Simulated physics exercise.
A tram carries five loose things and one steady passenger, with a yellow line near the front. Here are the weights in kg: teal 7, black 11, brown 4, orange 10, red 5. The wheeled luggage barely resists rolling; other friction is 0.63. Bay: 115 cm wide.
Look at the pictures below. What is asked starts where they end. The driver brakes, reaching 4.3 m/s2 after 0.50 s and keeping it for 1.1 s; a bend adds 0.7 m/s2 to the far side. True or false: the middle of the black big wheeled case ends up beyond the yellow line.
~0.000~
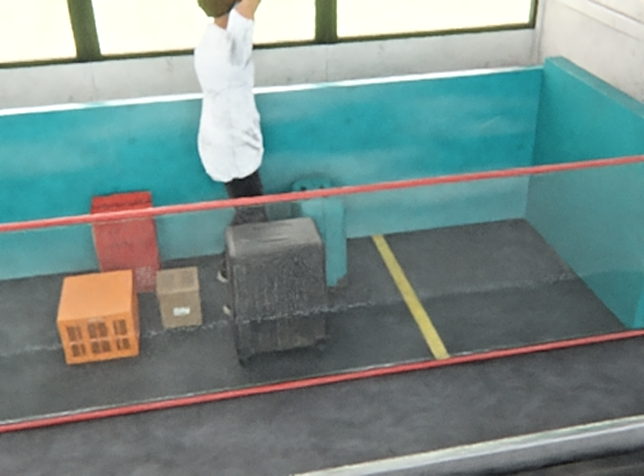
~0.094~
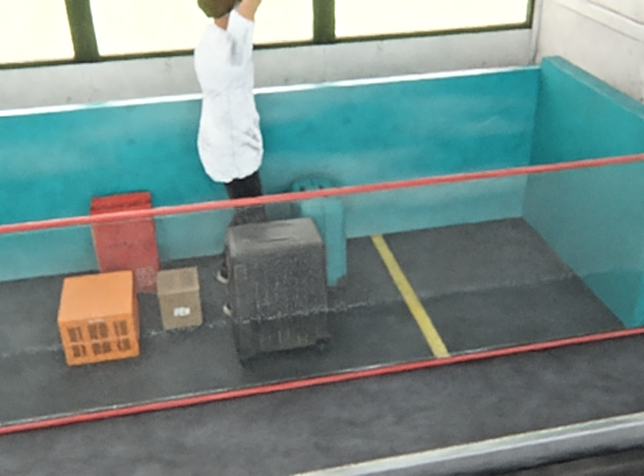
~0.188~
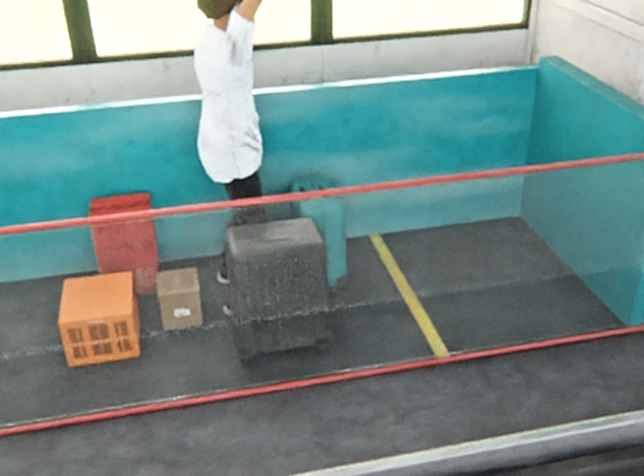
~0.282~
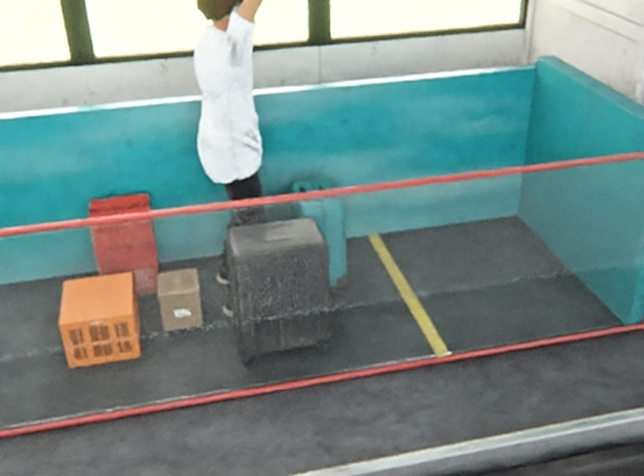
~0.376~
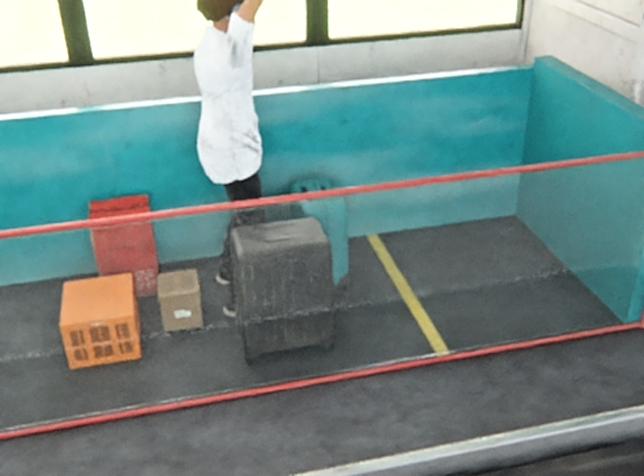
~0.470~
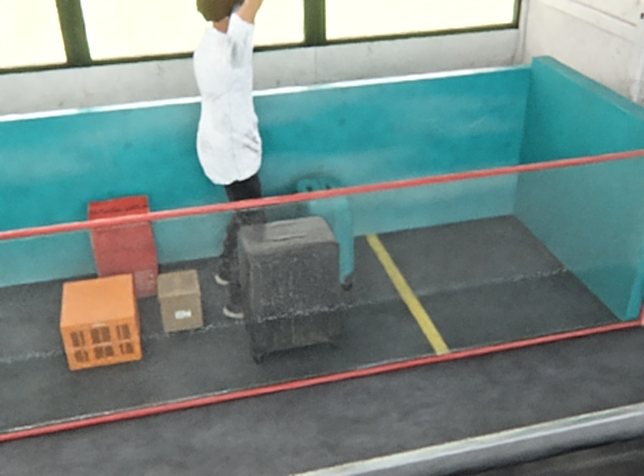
True.
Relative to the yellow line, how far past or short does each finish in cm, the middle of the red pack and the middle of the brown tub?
Red pack, 140 centimetres short; brown tub, 110 centimetres short.
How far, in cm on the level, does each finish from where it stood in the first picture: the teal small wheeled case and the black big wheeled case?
Roughly: Teal small wheeled case 120; black big wheeled case 140.
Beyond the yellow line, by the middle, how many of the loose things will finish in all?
Total tallied: 2.
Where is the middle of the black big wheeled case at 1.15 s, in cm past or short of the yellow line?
Some 55 cm past it.
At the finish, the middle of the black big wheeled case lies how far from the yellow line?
Some 70 cm past it.
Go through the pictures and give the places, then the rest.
In the first frame, black big wheeled case (277, 291), brown tub (180, 298).
In the second frame, black big wheeled case (277, 291), brown tub (180, 299).
In the third frame, black big wheeled case (278, 291), brown tub (180, 299).
In the fourth frame, black big wheeled case (279, 291), brown tub (180, 300).
In the fifth frame, black big wheeled case (283, 291), brown tub (180, 301).
In the sixth frame, black big wheeled case (290, 289), brown tub (180, 301).
After 0.75 s the black big wheeled case is 38 cm short of the yellow line, tilted 0°, near (344, 275) in the last picture's view.
After 1.15 s the black big wheeled case is 53 cm past the yellow line, tilted 0°, near (511, 232) in the last picture's view; the brown tub 112 cm short of the yellow line, tilted 0°.
After 1.65 s the black big wheeled case is 70 cm past the yellow line, tilted 0°, near (537, 224) in the last picture's view.
At rest, 2.3 s, teal small wheeled case crosses the yellow line; black big wheeled case crosses the yellow line; brown tub stops short of the yellow line; orange crate stops short of the yellow line; red pack stops short of the yellow line.
